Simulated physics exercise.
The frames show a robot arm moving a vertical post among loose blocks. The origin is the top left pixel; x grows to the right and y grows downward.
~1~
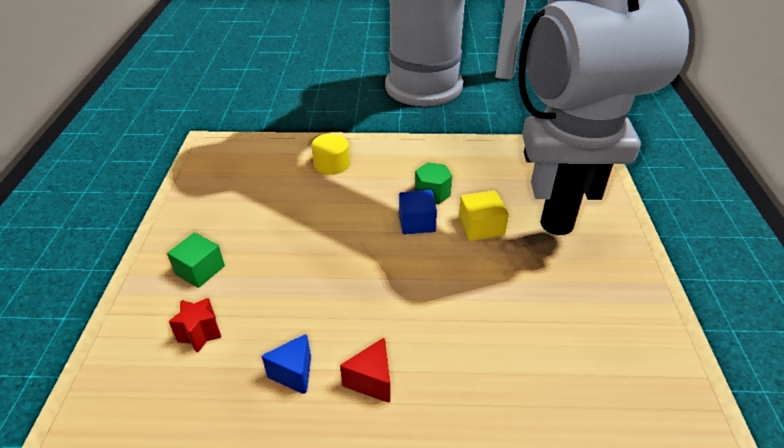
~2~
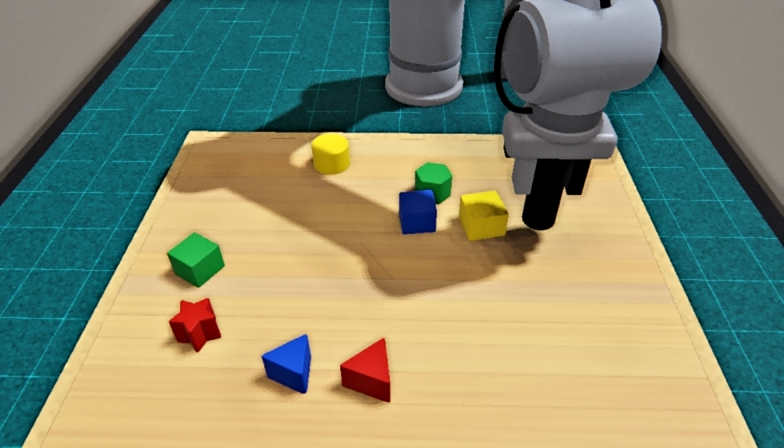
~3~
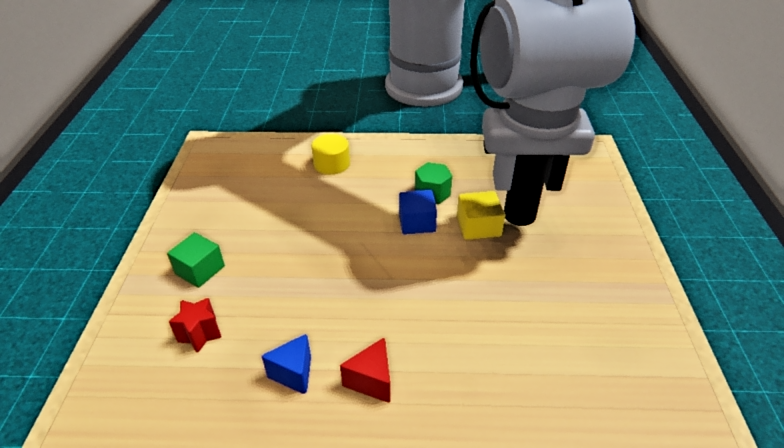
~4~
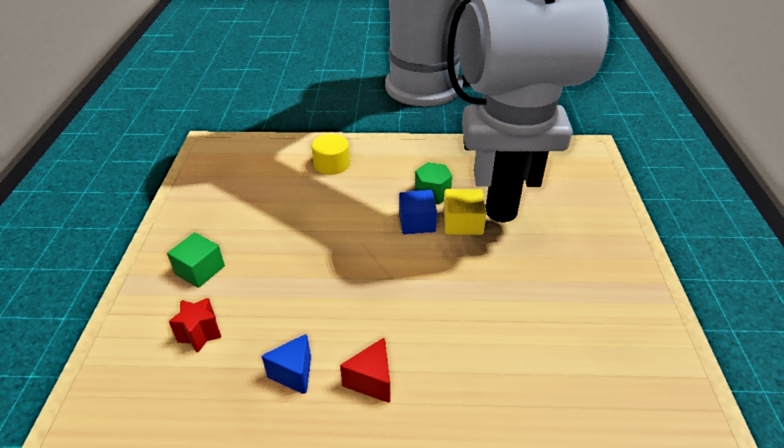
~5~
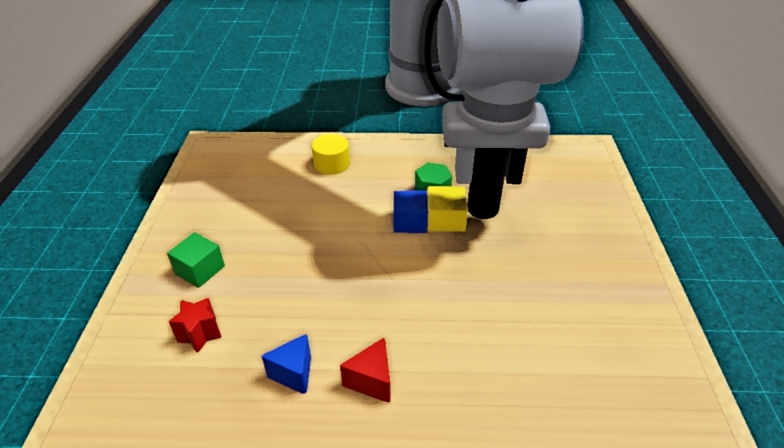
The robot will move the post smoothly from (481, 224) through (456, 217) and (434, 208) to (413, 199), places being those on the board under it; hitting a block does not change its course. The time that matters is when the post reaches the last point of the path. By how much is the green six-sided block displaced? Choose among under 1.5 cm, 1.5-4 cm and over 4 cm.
Answer: 1.5 to 4 cm.
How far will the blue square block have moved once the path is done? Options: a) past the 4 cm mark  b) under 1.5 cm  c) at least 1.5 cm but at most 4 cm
a - past the 4 cm mark.
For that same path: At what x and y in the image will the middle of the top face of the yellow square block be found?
Its top middle will sit at (379, 186).
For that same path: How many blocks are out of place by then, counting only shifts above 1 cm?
The answer is three or more blocks.
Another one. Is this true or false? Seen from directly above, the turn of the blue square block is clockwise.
The statement is incorrect.
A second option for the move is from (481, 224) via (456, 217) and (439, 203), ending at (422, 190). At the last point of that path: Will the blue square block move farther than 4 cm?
It seems so.
What follows on the original path. Halfway along, post (446, 198); blue square block (375, 199); green six-sided block (431, 169); yellow square block (411, 192).
At the end, post (413, 184); blue square block (352, 202), turned 35° anticlockwise; green six-sided block (422, 160), turned 70° clockwise; yellow square block (379, 186), turned 35° anticlockwise.
